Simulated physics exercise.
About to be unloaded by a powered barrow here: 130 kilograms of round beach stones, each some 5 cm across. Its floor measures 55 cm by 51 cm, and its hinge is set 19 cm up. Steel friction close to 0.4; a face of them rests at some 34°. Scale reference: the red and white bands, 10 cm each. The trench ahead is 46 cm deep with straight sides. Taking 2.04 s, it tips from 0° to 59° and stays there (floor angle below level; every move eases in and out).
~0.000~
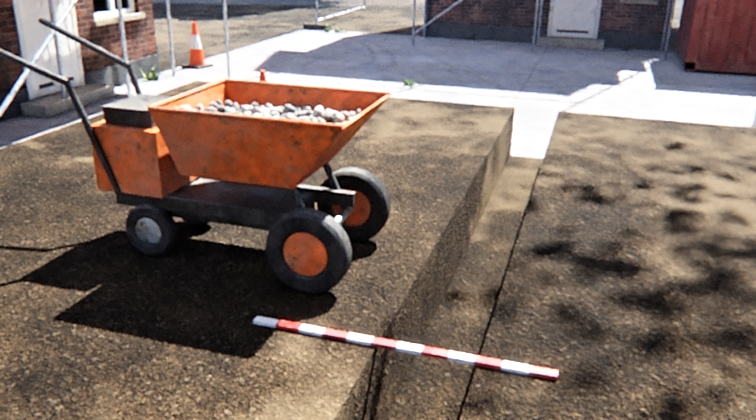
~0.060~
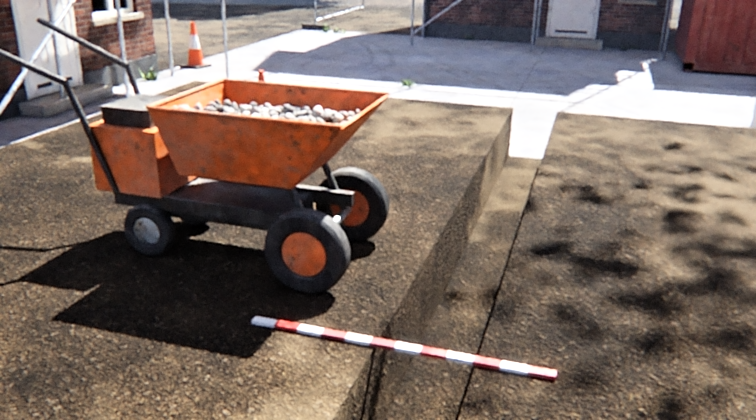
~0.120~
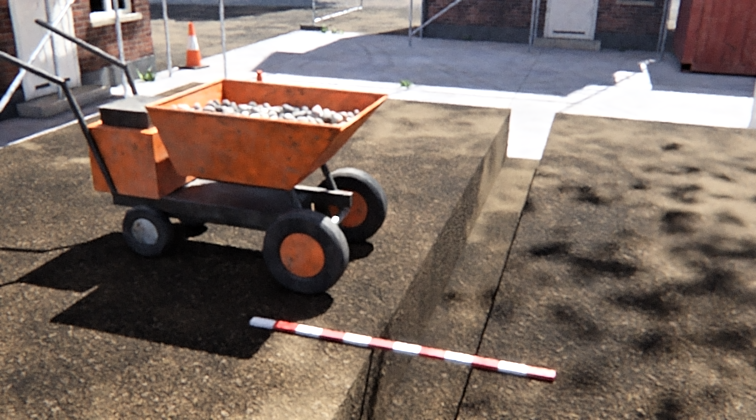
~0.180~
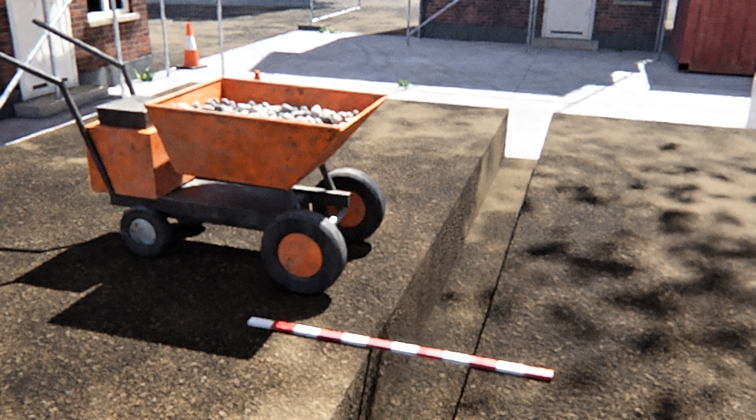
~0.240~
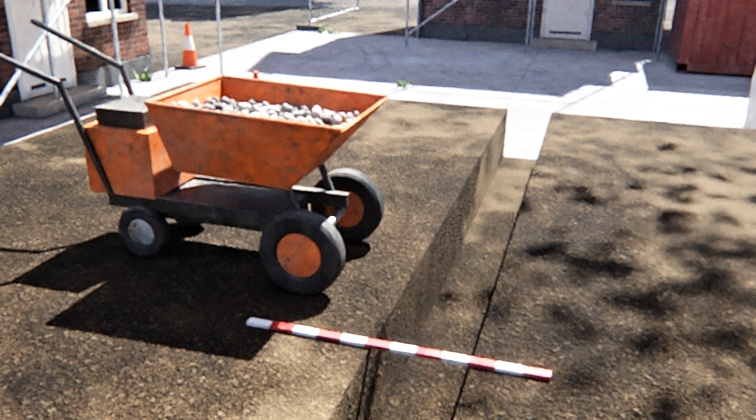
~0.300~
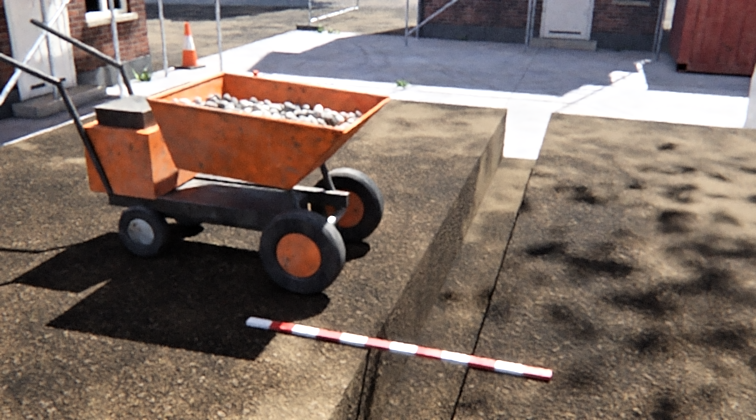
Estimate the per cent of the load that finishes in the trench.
Roughly 63 percent.
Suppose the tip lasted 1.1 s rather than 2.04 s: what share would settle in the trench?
Estimate: About 55 %.
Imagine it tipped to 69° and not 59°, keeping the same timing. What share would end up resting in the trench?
About 55 per cent would end up in the trench.
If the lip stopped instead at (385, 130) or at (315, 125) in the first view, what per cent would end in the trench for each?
30 %, then 85 %.
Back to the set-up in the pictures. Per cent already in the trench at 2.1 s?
Roughly 25% by that time.
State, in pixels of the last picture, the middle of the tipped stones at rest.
I'd point to around (471, 354).
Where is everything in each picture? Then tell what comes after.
In the first picture, the tray is at 0°, its lip at (343, 127); the top of the load is at (290, 113).
In the second picture, the tray is at 0°, its lip at (342, 128); the top of the load is at (289, 113); the stones move at 0.0 m/s on average.
The third picture shows lip at (341, 129), floor tilted 1°, highest stones at (288, 113); the stones move at 0.1 m/s on average.
The fourth picture shows lip at (341, 130), floor tilted 1°, highest stones at (281, 112); the stones move at 0.1 m/s on average.
The fifth picture shows lip at (341, 131), floor tilted 2°, highest stones at (256, 108); the stones move at 0.2 m/s on average.
The sixth picture shows lip at (344, 132), floor tilted 3°, highest stones at (246, 105); the stones move at 0.2 m/s on average.
After 1.5 s the floor is at 50°; 100 % in the tray; the foremost stones are at (437, 190).
After 2.1 s the floor is at 59°; 64 % in the tray, 23 % in the trench, 13 % past the trench; the foremost stones are at (565, 304).
After 2.5 s the floor is at 59°; 42 % in the tray, 32 % in the trench, 26 % past the trench; the foremost stones are at (650, 319).
After 4.4 s the floor is at 59°; 10 % in the tray, 63 % in the trench, 27 % past the trench; the foremost stones are at (715, 341).
